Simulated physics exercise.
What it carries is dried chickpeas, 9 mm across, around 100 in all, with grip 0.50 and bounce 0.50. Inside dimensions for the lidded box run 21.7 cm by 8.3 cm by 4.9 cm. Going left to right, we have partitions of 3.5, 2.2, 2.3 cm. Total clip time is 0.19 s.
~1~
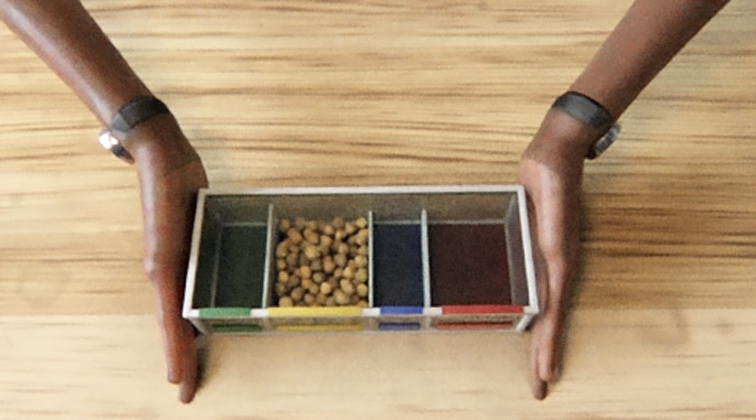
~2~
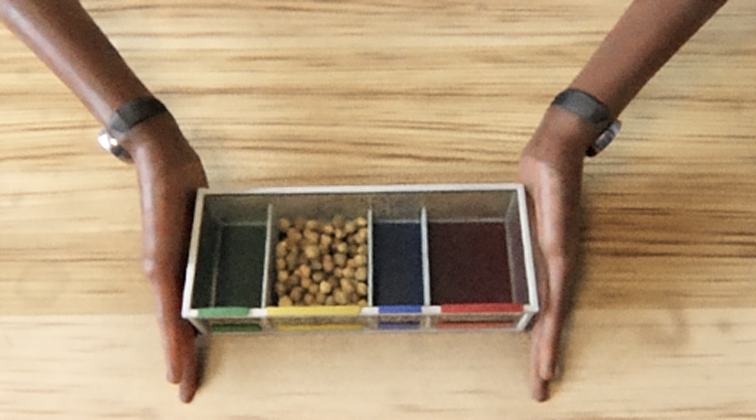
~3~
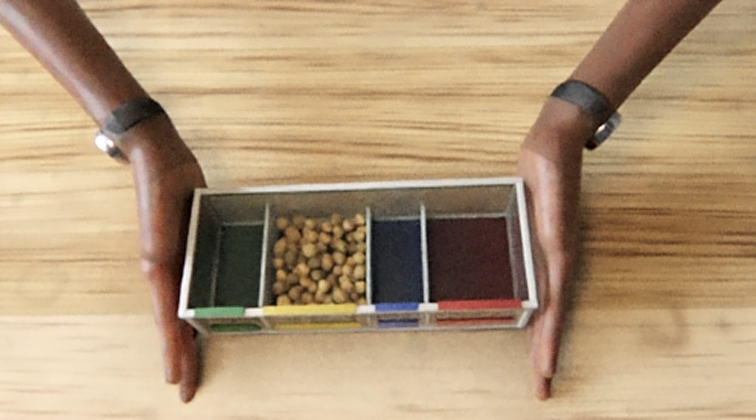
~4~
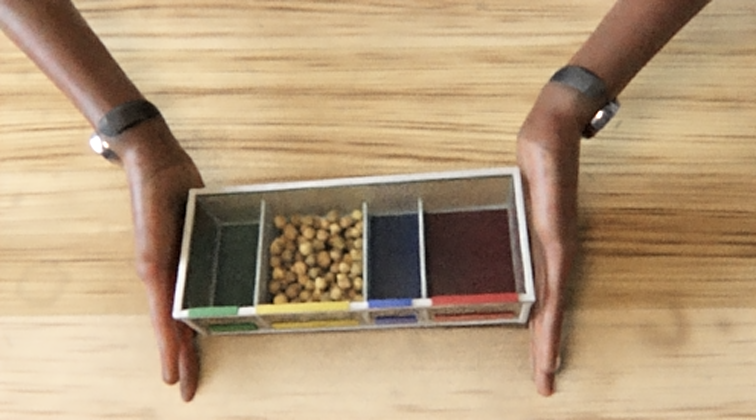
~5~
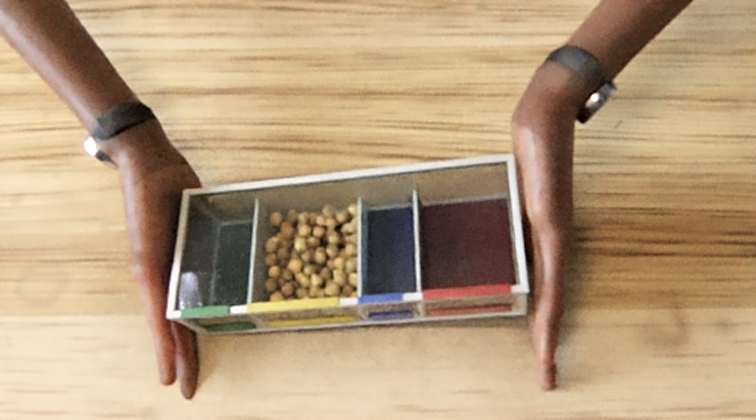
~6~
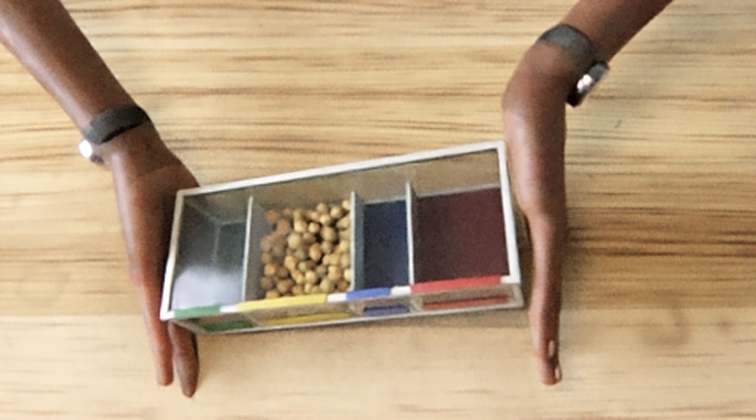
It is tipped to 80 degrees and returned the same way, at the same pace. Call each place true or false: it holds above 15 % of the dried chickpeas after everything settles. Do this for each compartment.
Red: False, blue: False, green: False, yellow: True.
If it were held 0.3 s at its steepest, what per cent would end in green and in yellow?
Green 5; yellow 95.
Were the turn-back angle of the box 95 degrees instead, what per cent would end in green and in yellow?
Then: Green 35, yellow 65.
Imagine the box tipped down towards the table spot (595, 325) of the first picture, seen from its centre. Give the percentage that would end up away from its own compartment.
About 50 per cent.
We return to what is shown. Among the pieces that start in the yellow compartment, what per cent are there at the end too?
Something like 90 per cent.
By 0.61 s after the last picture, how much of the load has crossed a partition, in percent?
Value: Close to 0 %.
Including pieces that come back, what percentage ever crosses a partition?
Something like 10 per cent of the pieces.
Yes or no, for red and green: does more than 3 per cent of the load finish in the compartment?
So red is a miss and green is a pass.
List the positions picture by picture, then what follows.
Box tilt 0 degrees, front corners at (191, 311) and (531, 308); yellow 100 %, in the first picture.
Box tilt 1 degrees, front corners at (190, 311) and (531, 306), in the second picture.
Box tilt 3 degrees, front corners at (187, 311) and (530, 302), in the third picture.
Box tilt 7 degrees, front corners at (182, 312) and (527, 295), lowest corner left front, in the fourth picture.
Box tilt 11 degrees, front corners at (175, 312) and (521, 286), lowest corner left front, in the fifth picture.
Box tilt 16 degrees, front corners at (169, 313) and (512, 277), lowest corner left front; yellow 100 %, in the sixth picture.
Then, 0.61 s after the last picture, tilt 80 degrees; yellow 100 %.
Then, 1.01 s after the last picture, tilt 35 degrees; green 10 %, yellow 90 %.
Then, 1.50 s after the last picture, tilt 0 degrees; green 10 %, yellow 90 %.
In the end, red 0 %, blue 0 %, green 10 %, yellow 90 %.
